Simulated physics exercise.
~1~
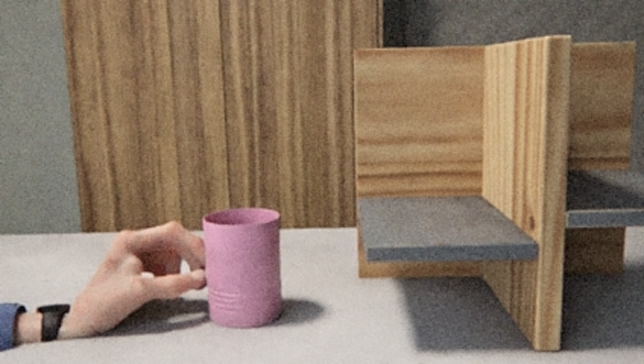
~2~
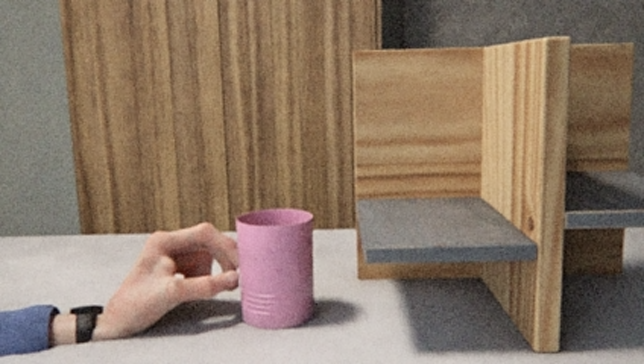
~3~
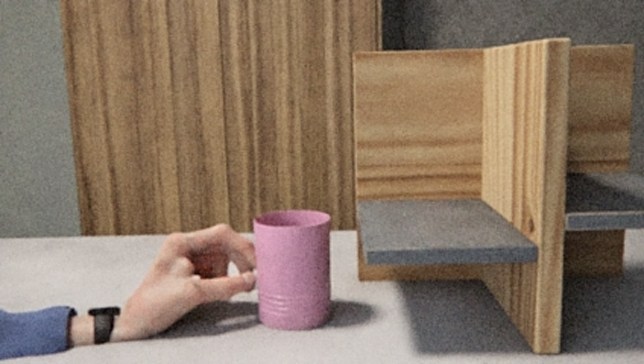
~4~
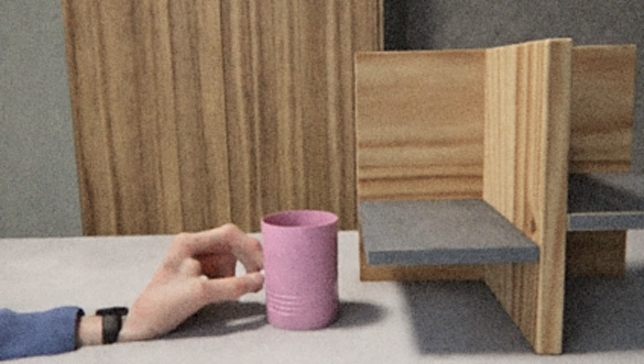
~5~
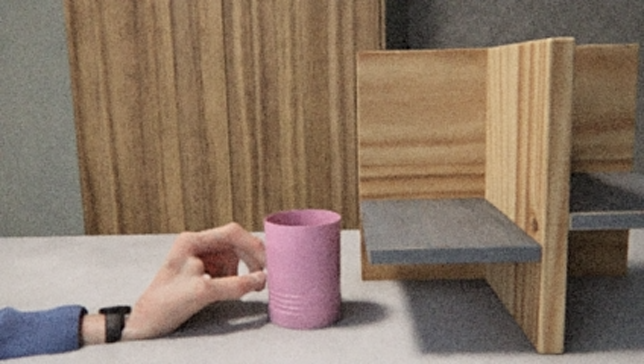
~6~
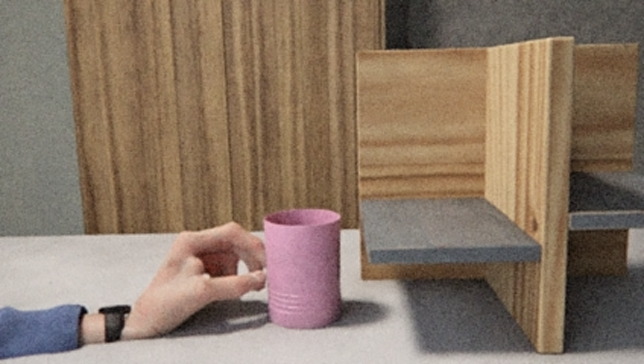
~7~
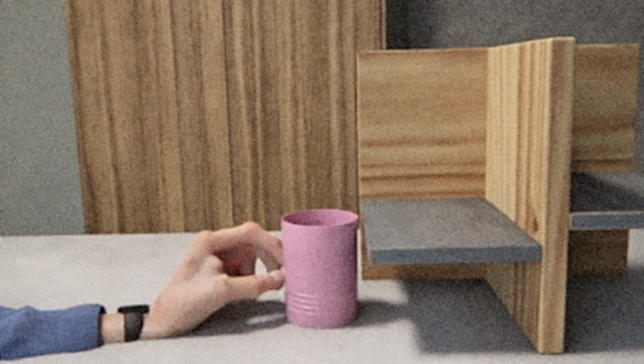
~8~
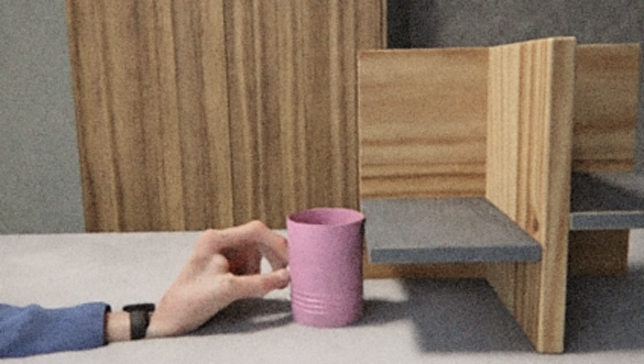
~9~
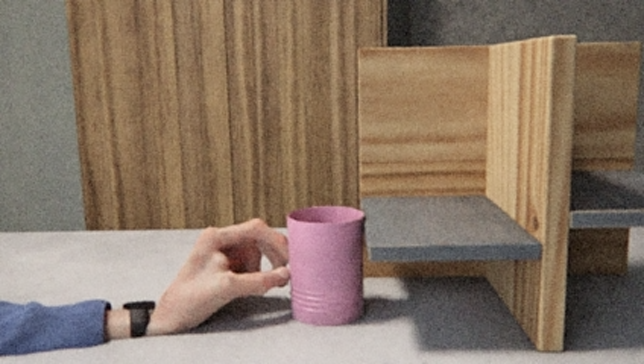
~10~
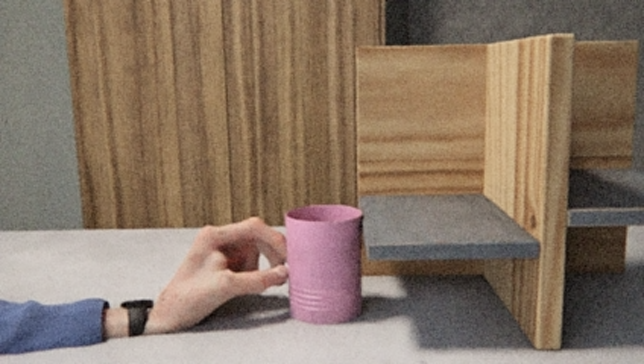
A hand with a dark watch and a blue sleeve reaches in from the left across a pale tabletop, seen from the front by a slightly swaying camera. Its fingers touch an upright pink beaker, while a wooden rack with grey shelves stands on the right before a wood-grain panel and a grey wall. The hand pushes the beaker rightward, then pauses briefly short of the rack. It slides the beaker a little farther, up to the shelf's near edge. There the beaker, too tall to pass underneath, stops and stays upright with the fingers still against it.
